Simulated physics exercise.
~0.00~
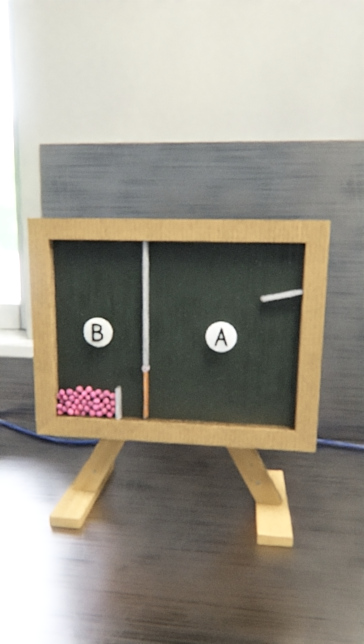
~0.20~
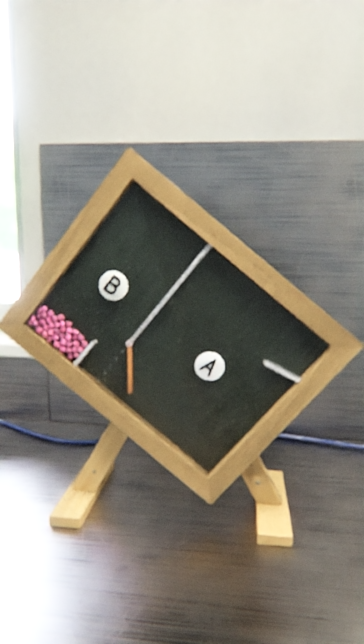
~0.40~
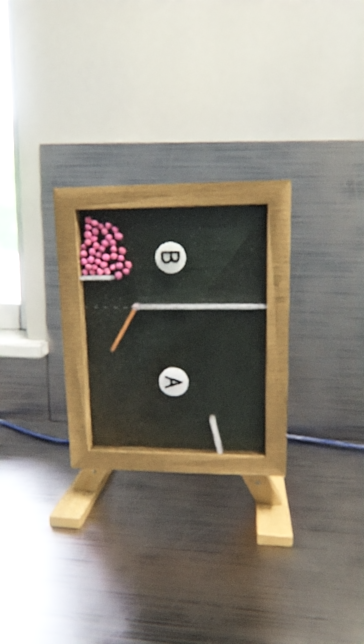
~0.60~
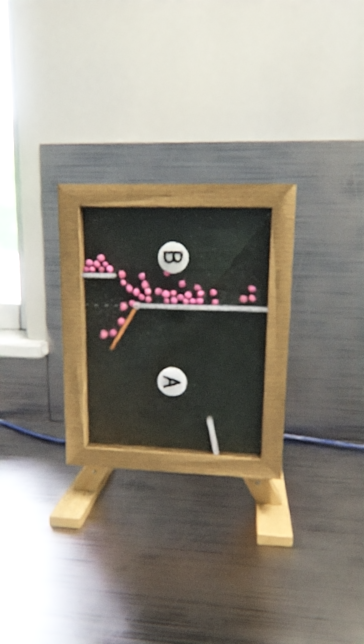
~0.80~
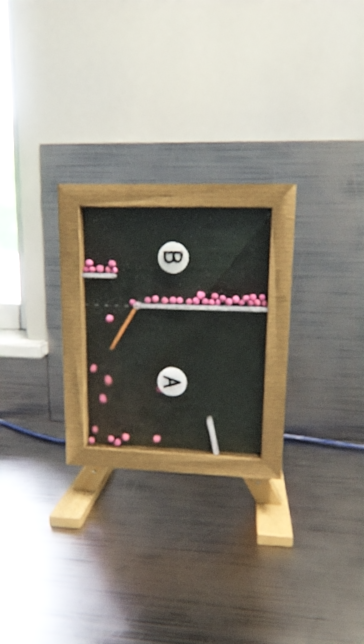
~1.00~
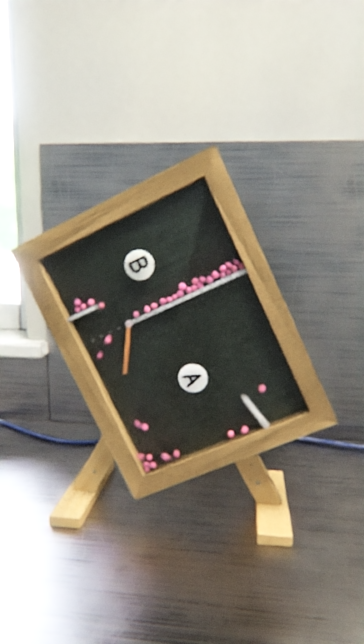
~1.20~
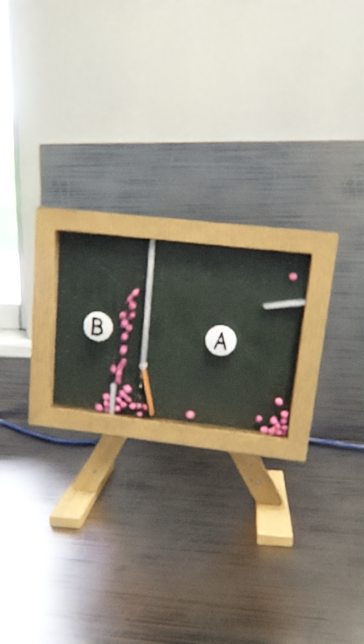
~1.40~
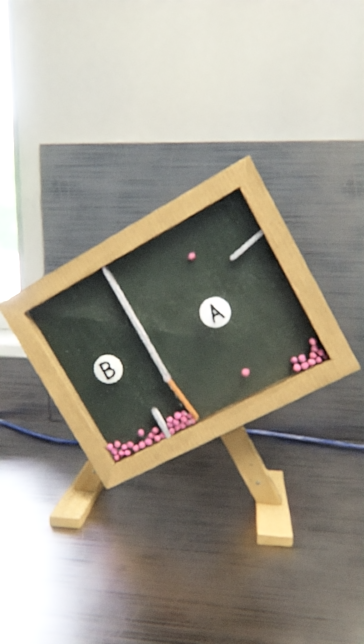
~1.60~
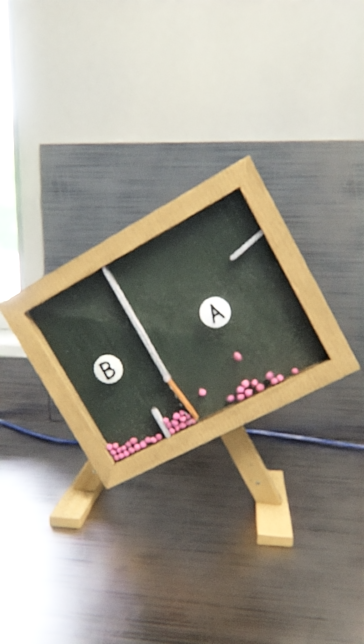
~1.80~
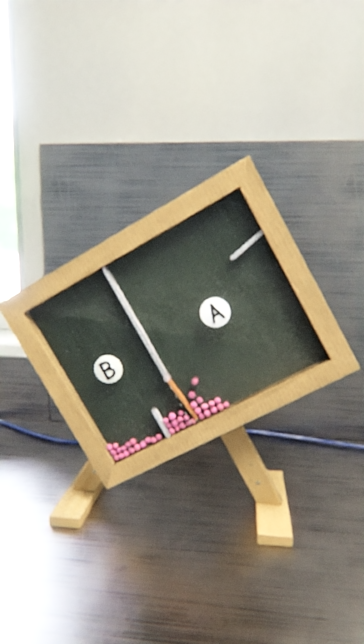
Pink beads spill past an orange flap as the framed case tips clockwise, then back anticlockwise.
